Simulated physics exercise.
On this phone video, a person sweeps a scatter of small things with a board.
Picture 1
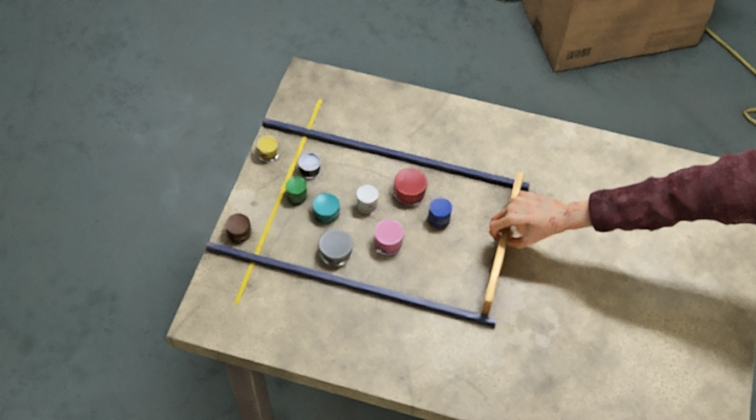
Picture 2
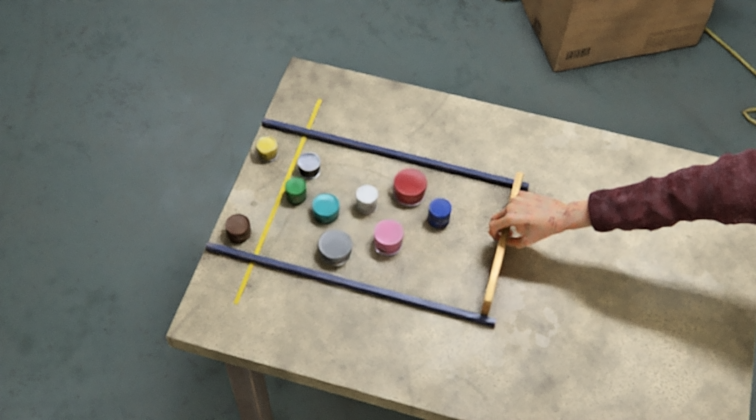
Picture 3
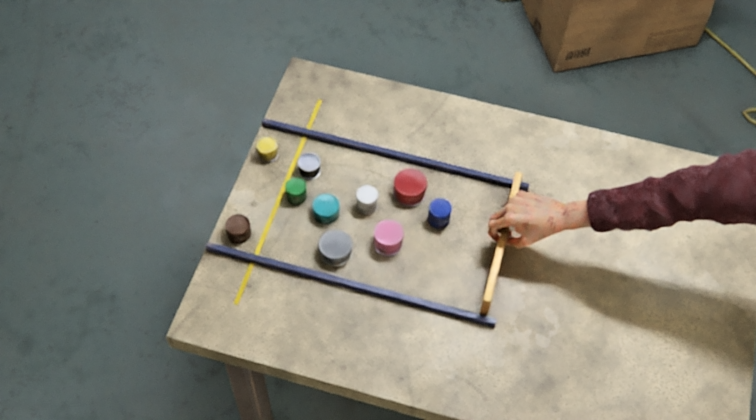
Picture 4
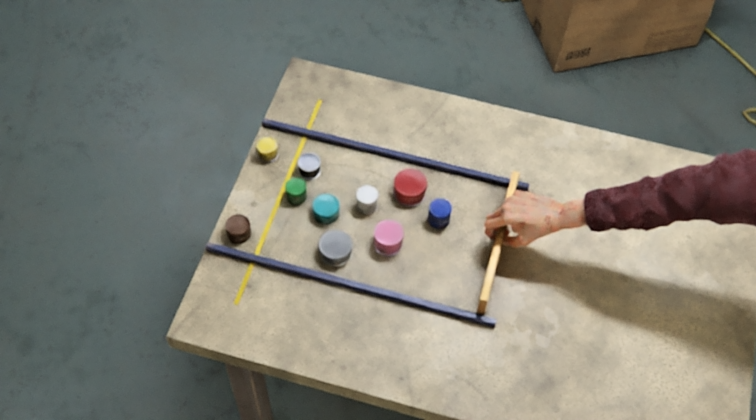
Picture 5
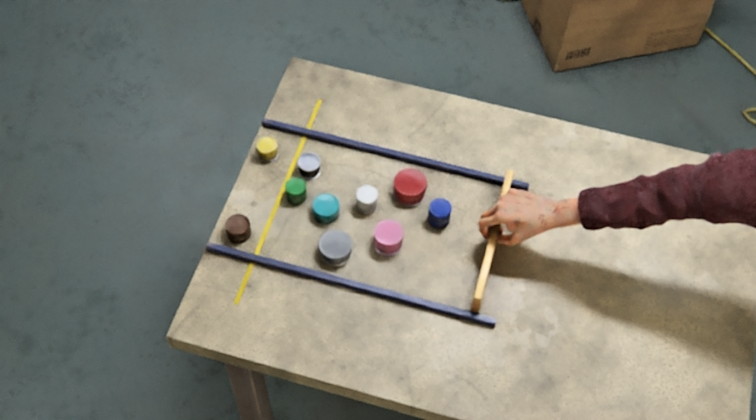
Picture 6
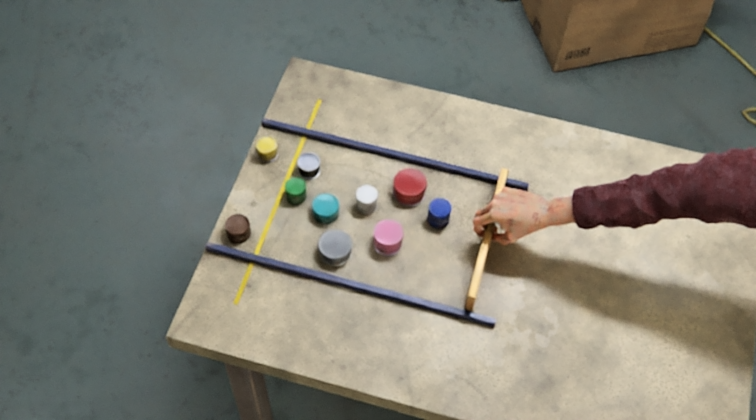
A hand slides a wooden board slightly left between two dark rails toward scattered colourful tubs.
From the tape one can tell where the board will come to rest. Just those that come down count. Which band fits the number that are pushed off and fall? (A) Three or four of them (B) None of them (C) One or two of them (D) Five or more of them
Option C: One or two of them.
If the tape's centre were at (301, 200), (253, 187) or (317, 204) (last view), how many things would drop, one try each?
The three tries give 0, 6 and 0.
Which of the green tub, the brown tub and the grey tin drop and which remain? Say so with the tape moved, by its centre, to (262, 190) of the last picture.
The green tub is no longer there; as for the brown tub, it is no longer there; and the grey tin is still there.
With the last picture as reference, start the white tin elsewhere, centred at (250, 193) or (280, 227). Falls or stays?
In turn it holds its place, then holds its place.
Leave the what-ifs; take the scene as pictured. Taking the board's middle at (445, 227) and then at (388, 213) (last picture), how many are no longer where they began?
By then 1, and later 4.
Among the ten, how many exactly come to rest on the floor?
The total comes to 2.
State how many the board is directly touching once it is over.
The number is 4.
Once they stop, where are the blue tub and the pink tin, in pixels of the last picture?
In the last picture the blue tub sits at (274, 176) while the pink tin sits at (259, 204).
A little later, none off yet; yellow tin at rest near (267, 149); brown tub at rest near (238, 229); green tub at rest near (296, 191).
Next, none off yet; yellow tin at rest near (267, 149); brown tub at rest near (238, 229); green tub moving near (292, 189).
When it is over, the number that fall off is one or two; down, green tub and yellow tin.
